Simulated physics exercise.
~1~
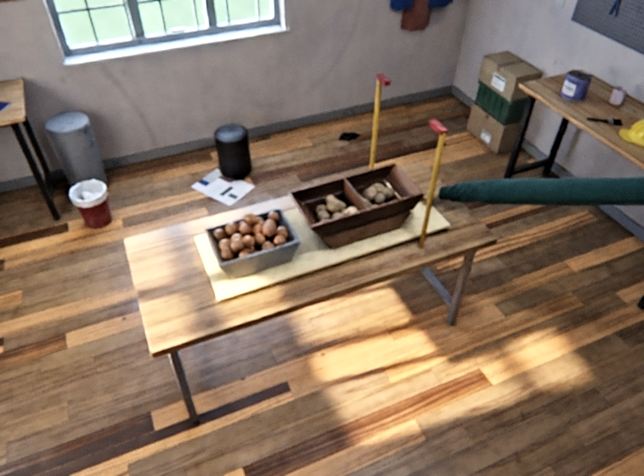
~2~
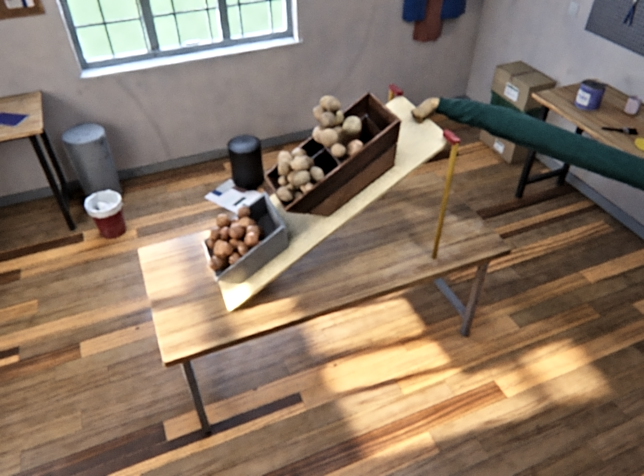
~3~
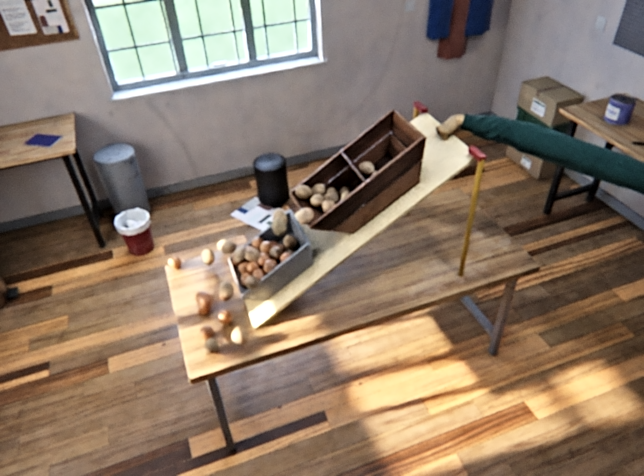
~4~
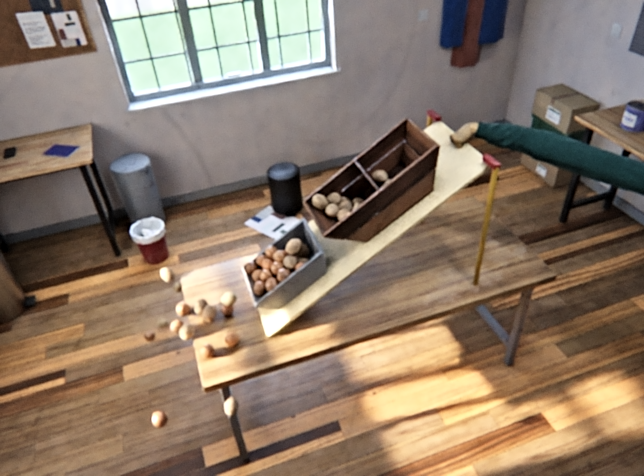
Hinged board swinging up to its stops under a green-sleeved arm, tossing round pieces from two boxes onto table and floor.
